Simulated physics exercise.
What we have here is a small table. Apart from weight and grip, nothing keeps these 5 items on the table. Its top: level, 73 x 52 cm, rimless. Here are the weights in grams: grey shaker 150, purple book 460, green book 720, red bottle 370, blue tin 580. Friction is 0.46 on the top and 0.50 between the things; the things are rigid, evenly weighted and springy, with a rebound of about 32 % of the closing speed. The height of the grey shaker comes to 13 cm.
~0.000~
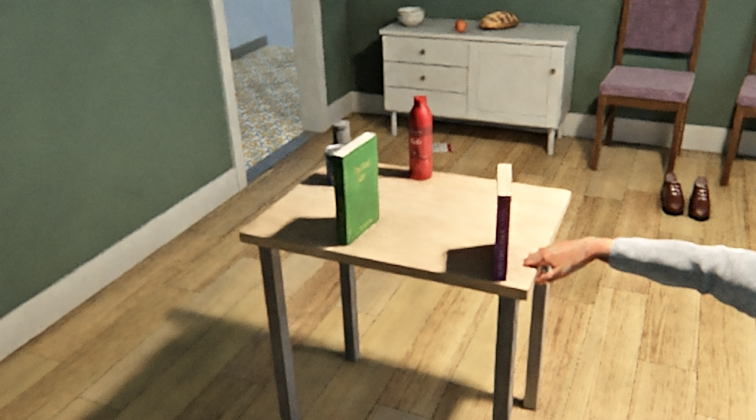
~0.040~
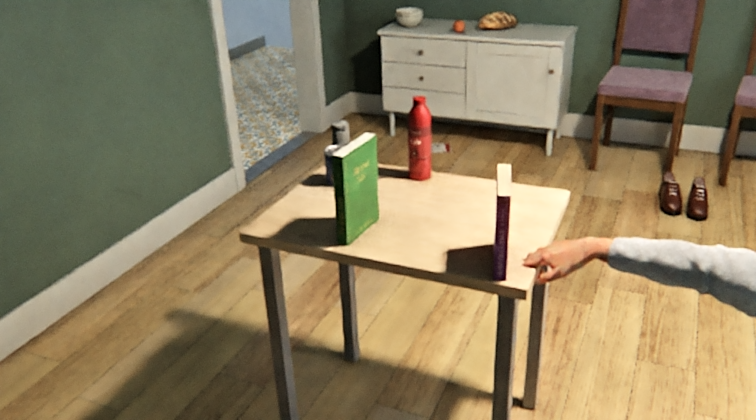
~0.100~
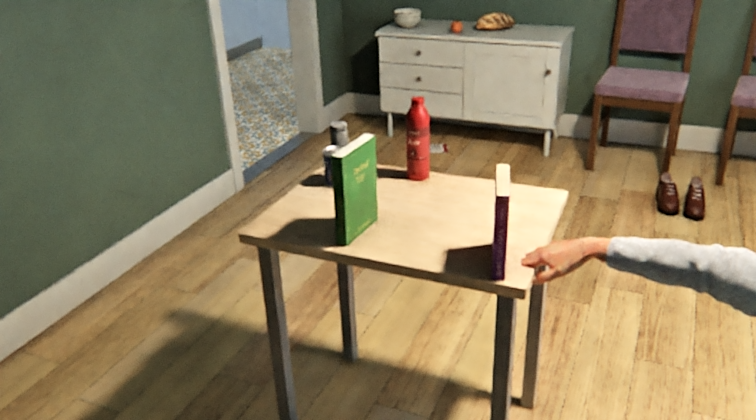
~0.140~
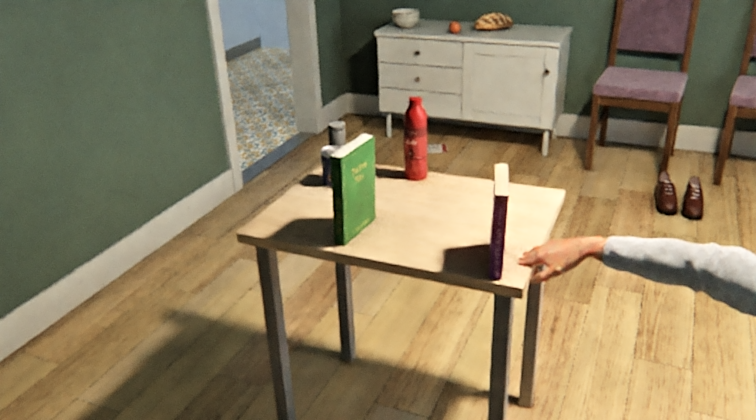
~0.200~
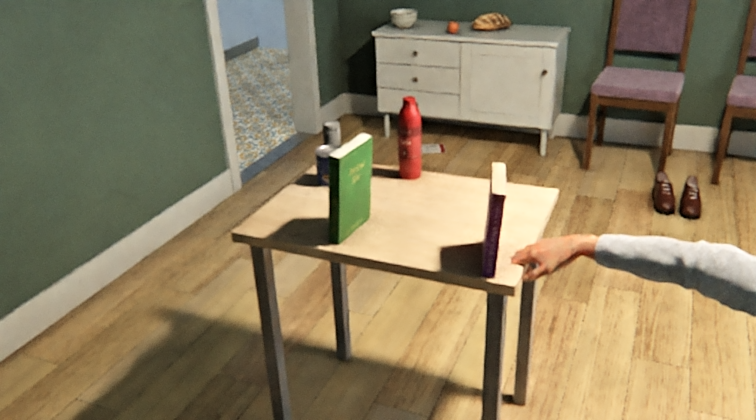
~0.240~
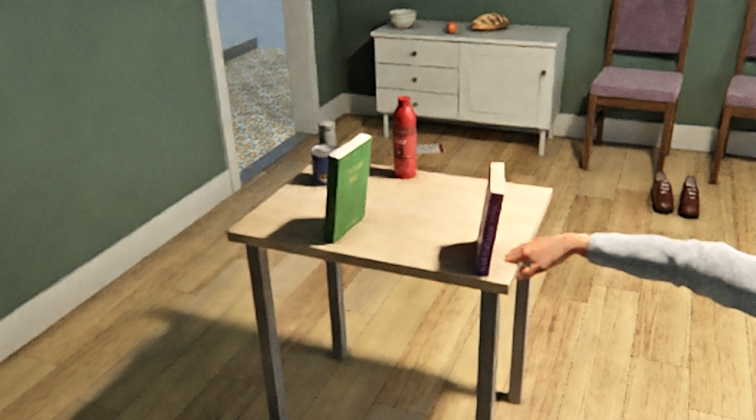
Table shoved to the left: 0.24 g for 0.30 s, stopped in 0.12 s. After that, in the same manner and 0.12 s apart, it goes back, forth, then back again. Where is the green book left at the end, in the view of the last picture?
It is left at about (393, 235) in that view.
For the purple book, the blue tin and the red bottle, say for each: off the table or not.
When everything stops, the purple book is out of bounds, the blue tin is still in bounds, and the red bottle is still in bounds.
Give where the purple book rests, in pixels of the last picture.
In the last view, its centre sits near (562, 405).
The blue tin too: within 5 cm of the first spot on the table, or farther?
The blue tin remains in place.
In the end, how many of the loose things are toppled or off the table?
All told, 4.
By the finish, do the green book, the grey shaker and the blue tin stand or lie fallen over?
Well, the green book tumbles down, the grey shaker tumbles down, and the blue tin holds steady.
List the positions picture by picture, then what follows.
The first frame shows green book (357, 189).
The second frame shows red bottle (420, 138).
The third frame shows purple book (501, 222).
The fourth frame shows table 1 cm from its start; red bottle (416, 138).
The fifth frame shows table 2 cm from its start; green book (351, 189) leaning 4°.
The sixth frame shows table 4 cm from its start; green book (348, 189) leaning 8°; red bottle (405, 137).
After 0.54 s, table 15 cm from its start; purple book now off the table; green book on its side near (339, 227); red bottle leaning 17°.
After 0.94 s, table 2 cm from its start; grey shaker now off the table; green book on its side near (382, 233); red bottle on its side.
After 1.14 s, green book on its side near (393, 235); red bottle on its side.
After 1.84 s, table 12 cm from its start; green book on its side near (345, 227); red bottle on its side.
At rest (2.8 s), off the table, grey shaker and purple book; tipped over on the table, green book and red bottle; blue tin in place, give or take 5 cm. Seen from the same camera at the end, green book near (393, 235).
